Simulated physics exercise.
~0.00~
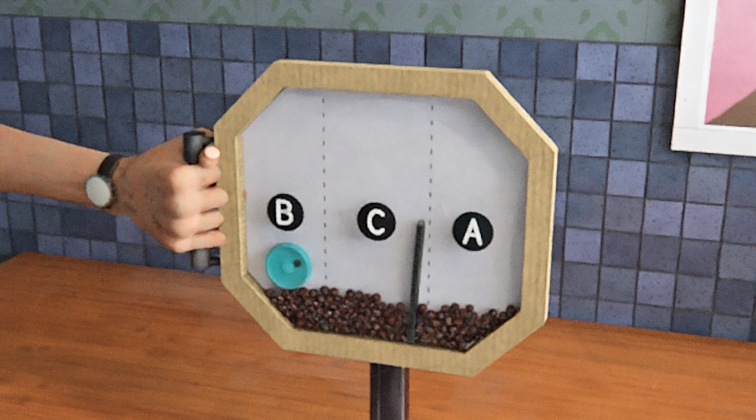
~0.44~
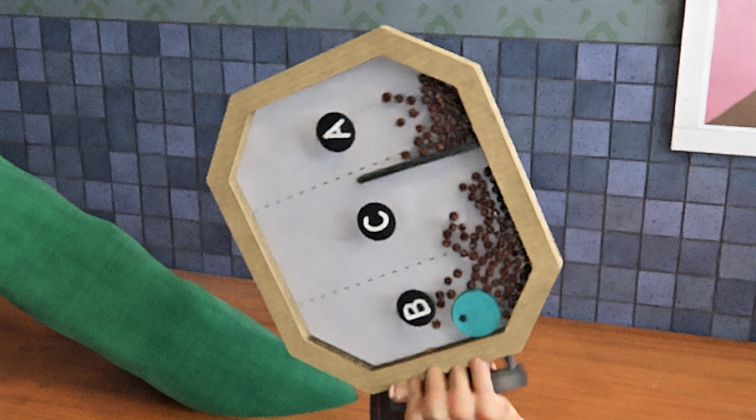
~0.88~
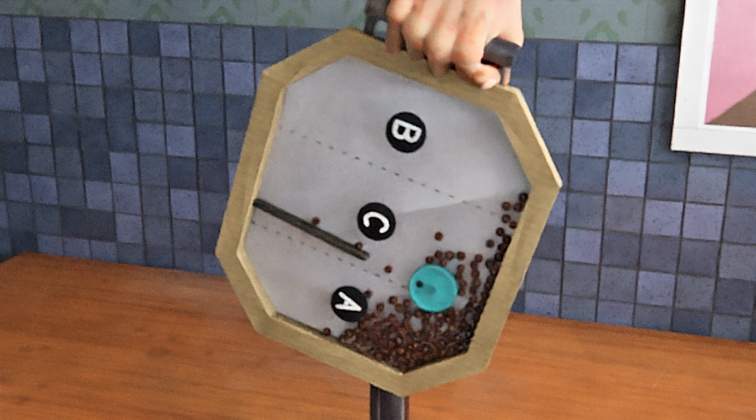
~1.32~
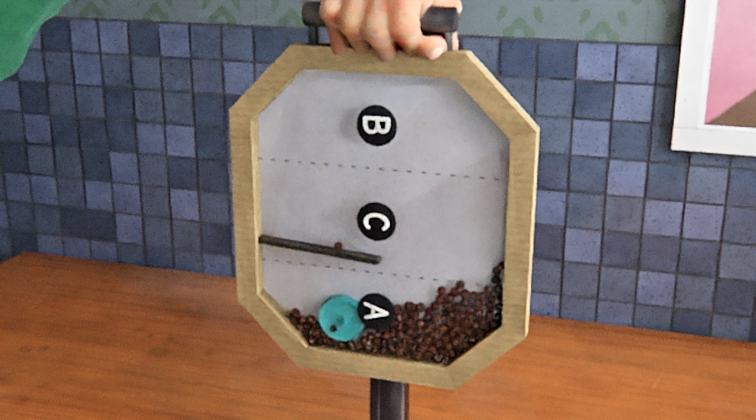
At first, a hand wearing a watch grips the handle at the left of a wooden-framed, eight-sided case, where dark beads lie along the bottom and a turquoise disc rests on them in B. The hand turns the case anticlockwise, bringing B to the bottom while the beads heap against the right side, some above the dark bar. As the turn continues, the handle comes up near the top and the beads slide to the lower right with the disc among them. Finally the case stands with B uppermost, the disc and nearly all the beads lying in A.
